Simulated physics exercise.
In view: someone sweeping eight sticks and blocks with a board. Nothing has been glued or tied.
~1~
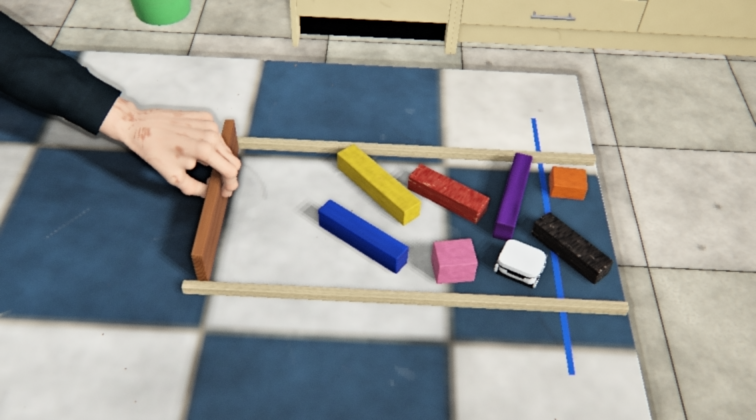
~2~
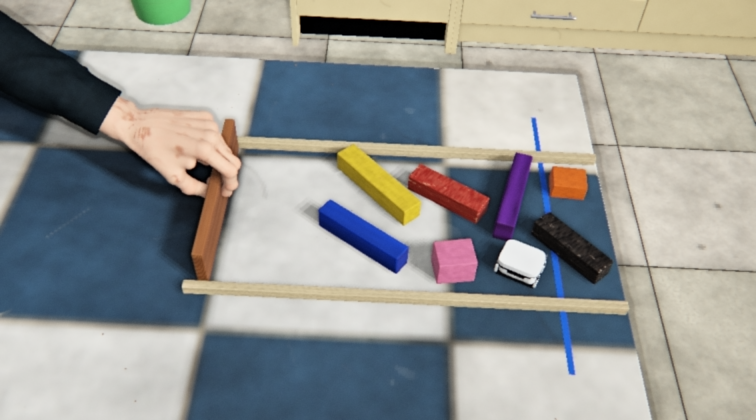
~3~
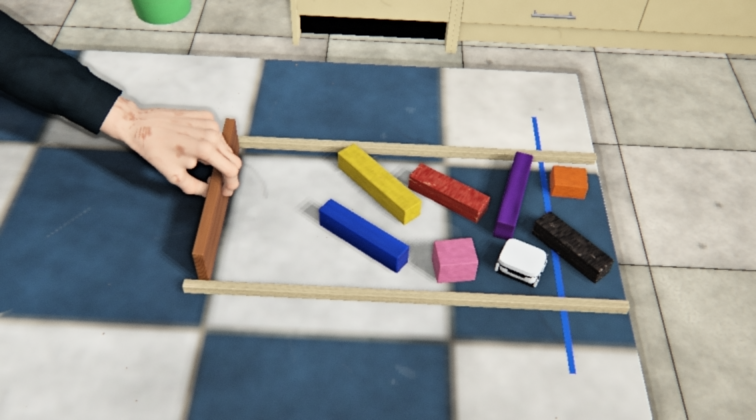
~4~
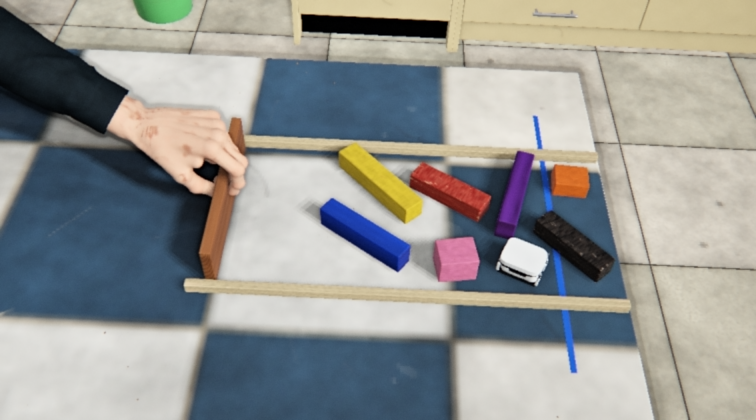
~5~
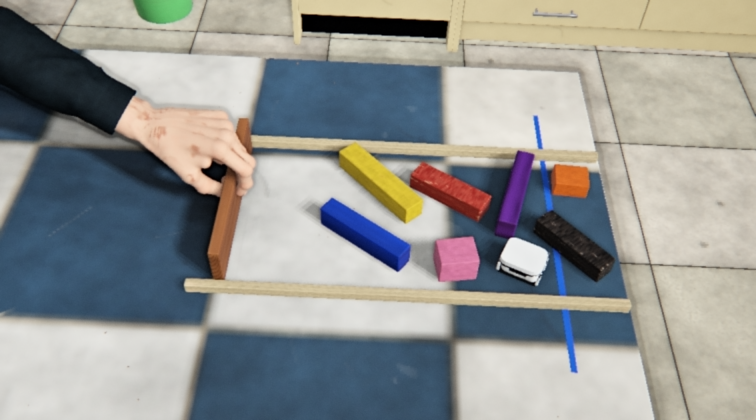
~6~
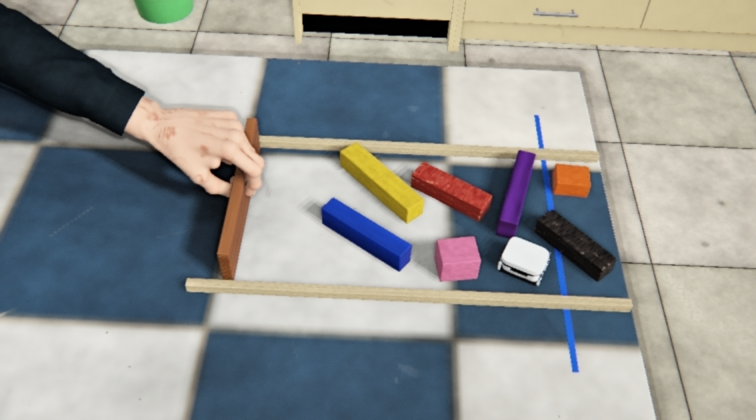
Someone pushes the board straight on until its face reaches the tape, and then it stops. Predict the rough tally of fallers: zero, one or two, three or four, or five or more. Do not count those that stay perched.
I predict the tally of drops will be above two but under five.
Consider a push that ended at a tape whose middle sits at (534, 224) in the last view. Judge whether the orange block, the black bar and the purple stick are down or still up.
The orange block topples off; the black bar topples off; and the purple stick stays put.
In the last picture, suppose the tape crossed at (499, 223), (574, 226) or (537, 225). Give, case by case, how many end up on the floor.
0, 5, 2.
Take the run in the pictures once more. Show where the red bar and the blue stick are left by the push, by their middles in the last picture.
In the last picture, roughly (592, 185) and (570, 252).
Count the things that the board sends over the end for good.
Altogether the count is 4.
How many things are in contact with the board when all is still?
2 touch it.
A little later, none off yet; orange block at rest near (571, 180); black bar at rest near (574, 245); white case at rest near (524, 261).
Next, none off yet; orange block shifted a little near (588, 177); black bar shifted a little near (615, 244); white case shifted well along near (589, 258).
When it is over, the number that fall off is three or four; down, purple stick, white case, black bar and orange block.
